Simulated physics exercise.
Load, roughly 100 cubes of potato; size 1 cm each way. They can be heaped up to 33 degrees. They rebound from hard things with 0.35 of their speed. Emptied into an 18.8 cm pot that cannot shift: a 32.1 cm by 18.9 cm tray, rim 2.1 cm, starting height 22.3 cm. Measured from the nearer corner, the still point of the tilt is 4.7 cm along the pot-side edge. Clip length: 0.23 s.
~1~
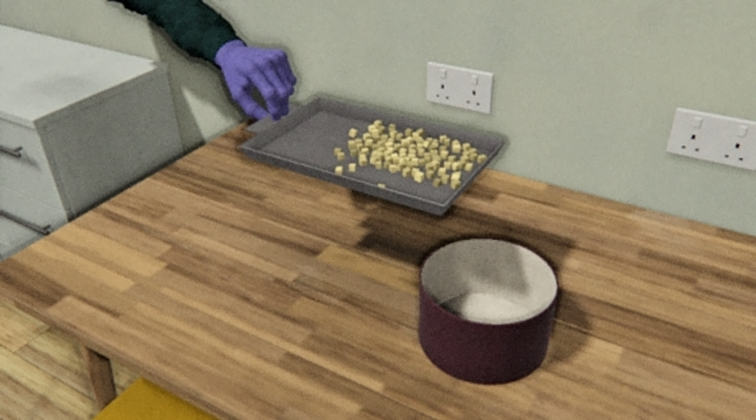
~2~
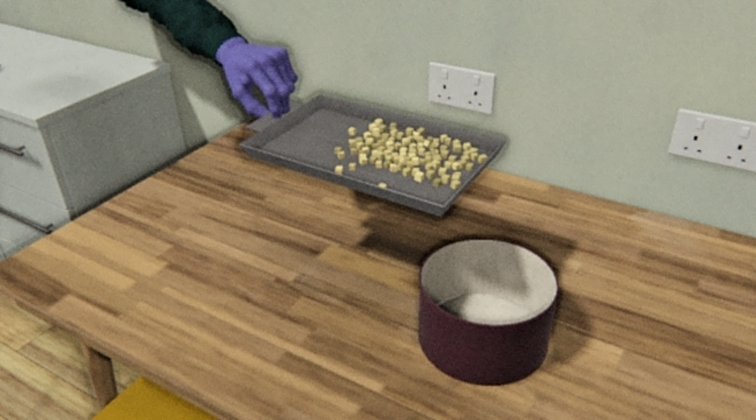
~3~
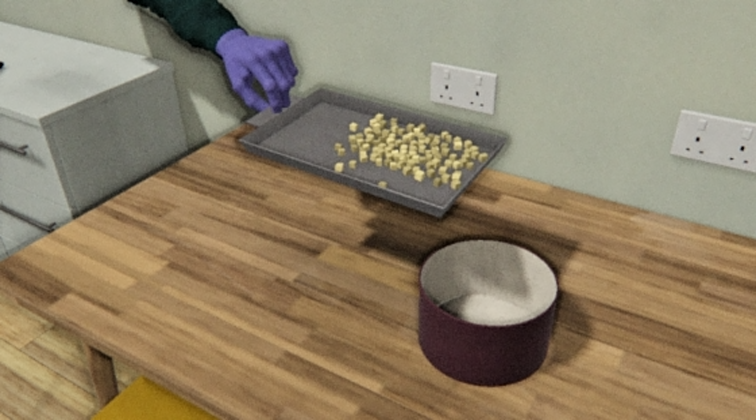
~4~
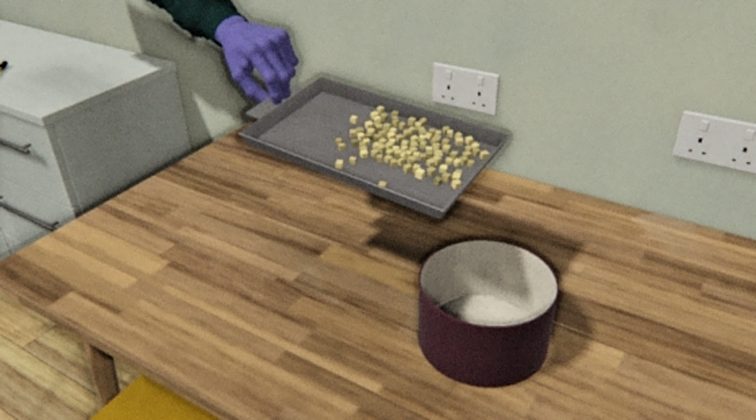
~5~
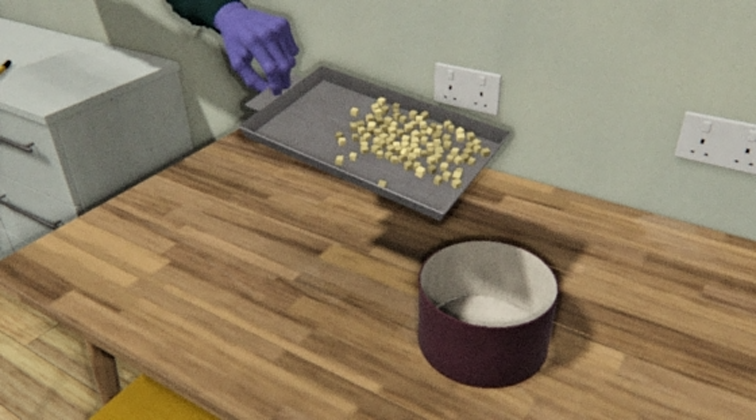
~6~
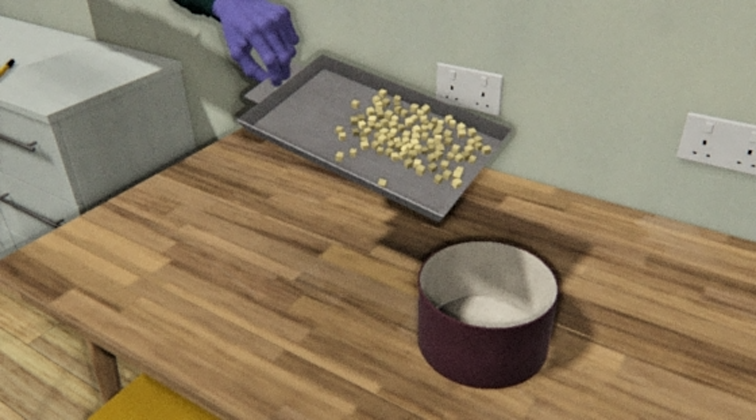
In the video, a purple-gloved hand at the left end of a dark tray of small pale yellow cubes gradually raises that end above a wooden worktop, while the cubes barely shift and a dark red pot stands nearby.
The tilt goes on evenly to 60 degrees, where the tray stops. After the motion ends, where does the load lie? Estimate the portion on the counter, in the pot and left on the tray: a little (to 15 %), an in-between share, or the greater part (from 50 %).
Counter: An in-between share; pot: An in-between share; left on the tray: An in-between share.
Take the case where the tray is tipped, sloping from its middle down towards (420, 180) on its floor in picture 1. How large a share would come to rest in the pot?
My best guess is some 35 per cent.
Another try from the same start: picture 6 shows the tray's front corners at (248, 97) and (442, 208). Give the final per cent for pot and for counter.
Final per cent - pot 45, counter 0.
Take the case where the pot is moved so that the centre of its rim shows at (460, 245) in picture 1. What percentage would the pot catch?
The share would be some 0 per cent.
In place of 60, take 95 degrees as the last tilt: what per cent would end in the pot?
That comes out at some 75 per cent.
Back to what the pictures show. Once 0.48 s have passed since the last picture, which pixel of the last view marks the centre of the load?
At about (428, 167).
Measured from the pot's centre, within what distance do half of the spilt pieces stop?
Close to 32 cm, give or take.
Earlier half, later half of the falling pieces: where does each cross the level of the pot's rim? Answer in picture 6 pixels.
Roughly (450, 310) to begin with, later roughly (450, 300).
Then, 0.29 s after the last picture, tilt 37 degrees; the tray holds 100 %, the pot 0 %.
Then, 0.48 s after the last picture, tilt 52 degrees; the tray holds 100 %, the pot 0 %.
Then, 0.79 s after the last picture, tilt 60 degrees; the tray holds 50 %, the pot 15 %.
In the end, counter 25 %, pot 35 %, tray 35 %.
